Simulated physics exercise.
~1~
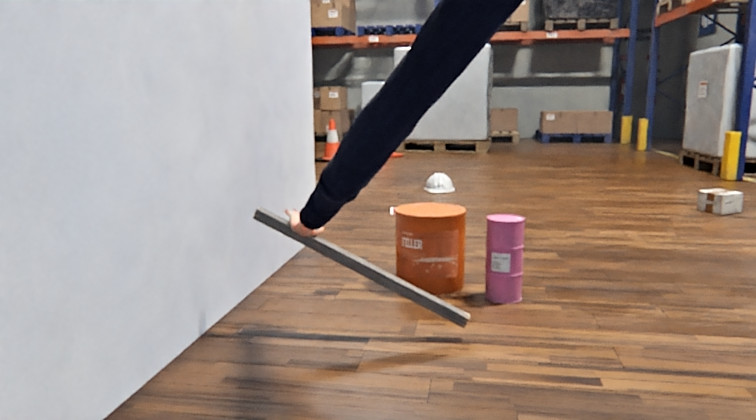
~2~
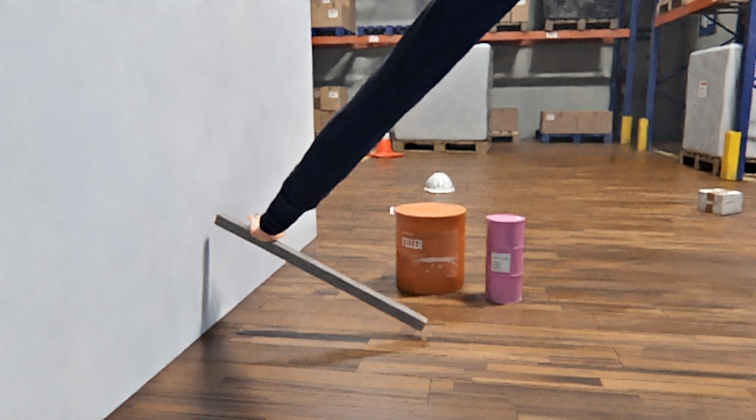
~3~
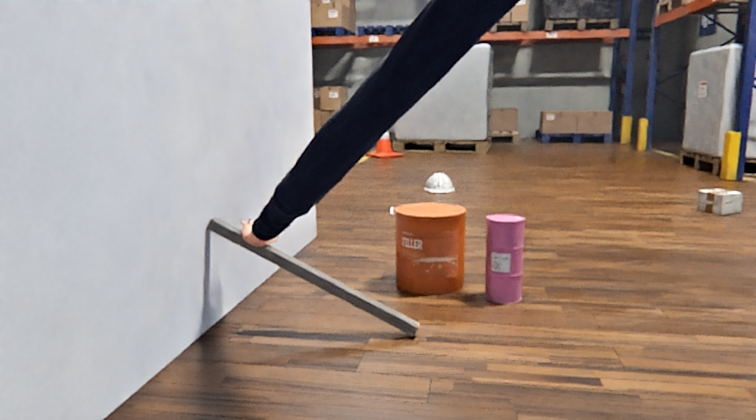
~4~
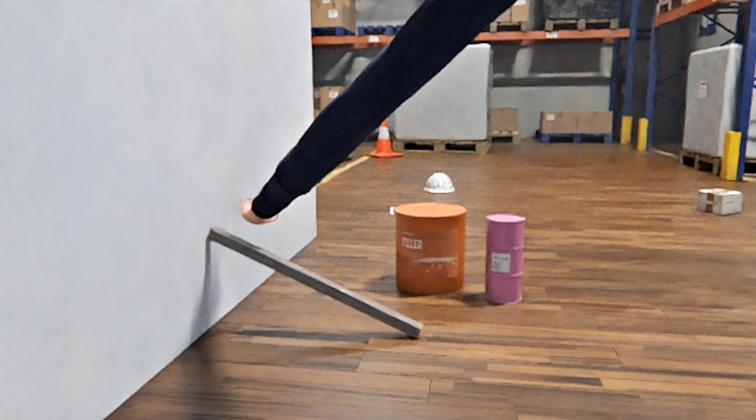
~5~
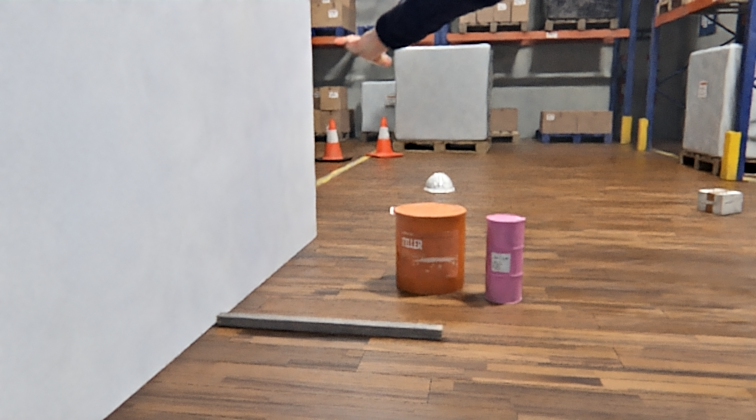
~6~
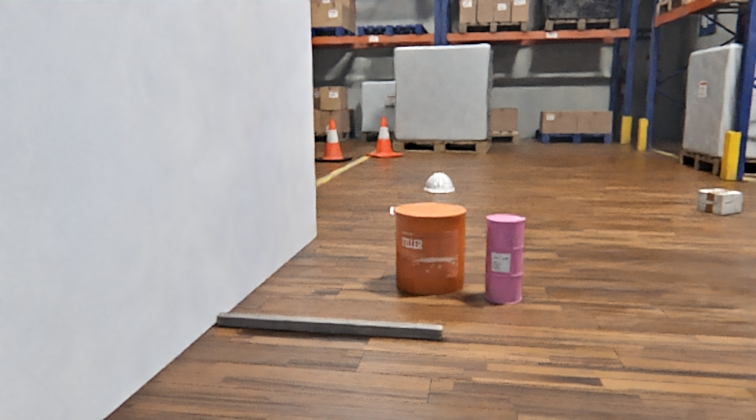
The clip shows a hand leaning a grey pole at a slant against a white wall, near an orange pail and a pink canister, then letting go and withdrawing as the pole slides down and ends lying flat on the wooden floor.
